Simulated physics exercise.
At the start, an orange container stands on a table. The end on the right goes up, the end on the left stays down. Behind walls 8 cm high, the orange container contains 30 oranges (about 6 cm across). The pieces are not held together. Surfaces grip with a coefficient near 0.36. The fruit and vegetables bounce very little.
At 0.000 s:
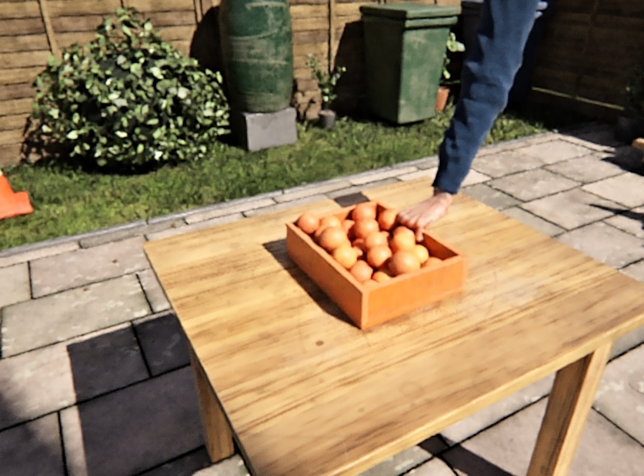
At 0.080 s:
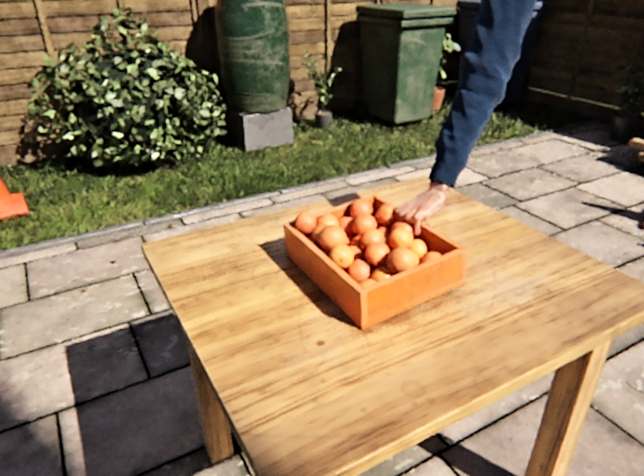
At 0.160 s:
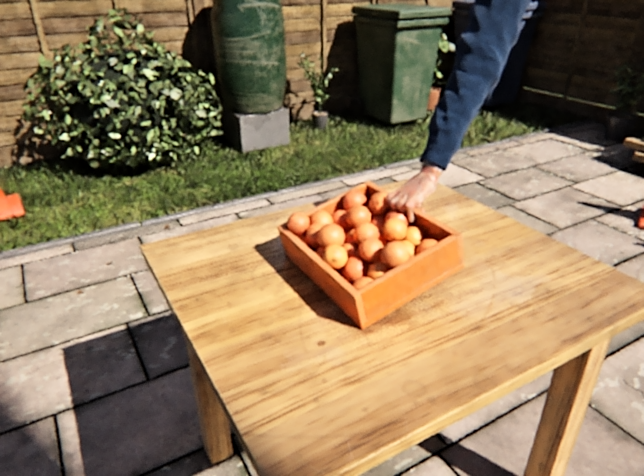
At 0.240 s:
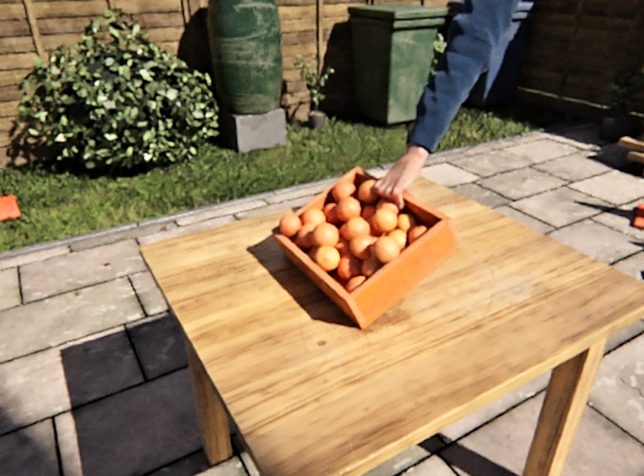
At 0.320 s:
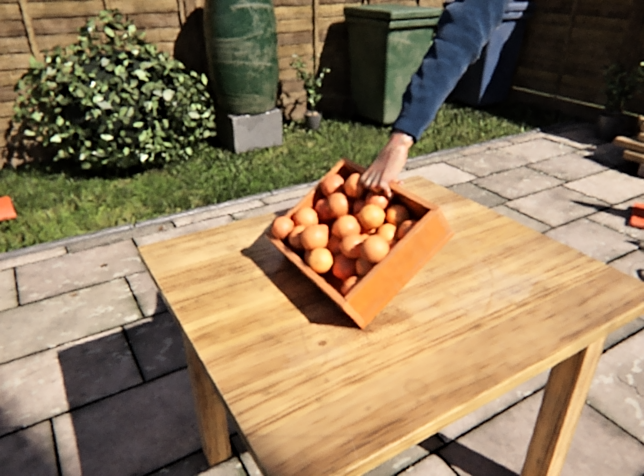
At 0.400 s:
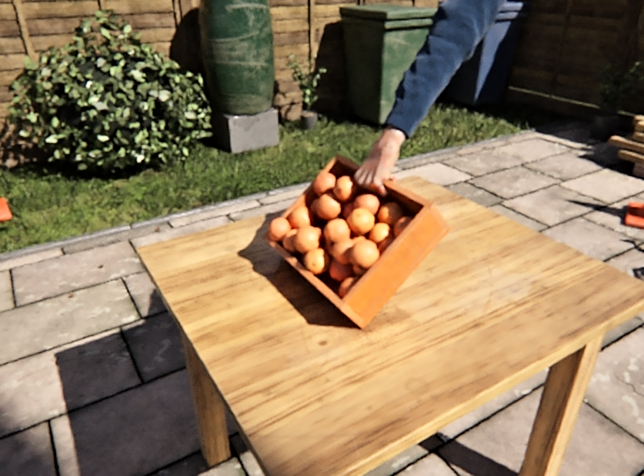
An orange box full of round oranges sits on a pale wooden table on a sunlit paved patio, seen from slightly above. Behind it are a leafy bush, a strip of grass, a tall green container on a grey block, a green bin and a wooden fence. A hand in a blue sleeve lifts the box's right side, tilting it steadily leftward as the oranges shift slightly inside and the camera drifts a little.
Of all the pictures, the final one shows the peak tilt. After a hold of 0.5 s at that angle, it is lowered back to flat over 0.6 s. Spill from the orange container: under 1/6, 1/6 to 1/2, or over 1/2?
Expect under one-sixth of them to get out.
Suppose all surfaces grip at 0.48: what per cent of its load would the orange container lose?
In that case the orange container sheds 10 per cent of its load.
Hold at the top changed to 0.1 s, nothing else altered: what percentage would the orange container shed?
Orange container 0%.
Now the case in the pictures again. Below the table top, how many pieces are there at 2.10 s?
About 0.
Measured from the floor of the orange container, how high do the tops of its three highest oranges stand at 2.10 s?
10 cm or thereabouts.
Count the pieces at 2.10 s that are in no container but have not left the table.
Around 1 of them.
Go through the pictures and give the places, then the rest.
In the first picture (places track the rim corner closest to us here; the camera moves round a little), orange container (367, 289); tipped 0°; all still inside.
In the second picture, orange container (365, 289); tipped 4°.
In the third picture, orange container (359, 292); tipped 13°.
In the fourth picture, orange container (351, 296); tipped 25°.
In the fifth picture, orange container (346, 300); tipped 34°.
In the sixth picture, orange container (344, 302); tipped 38°; all still inside.
After 0.67 s, tilt 38°; the orange container has all 30.
After 1.01 s, tilt 35°; the orange container has all 30.
After 1.49 s, tilt 0°; the orange container is down by 1 of 30.
Outcome (at 2.10 s), the orange container is down by 1 of 30. Asked share, 1 of 30, 3 per cent.
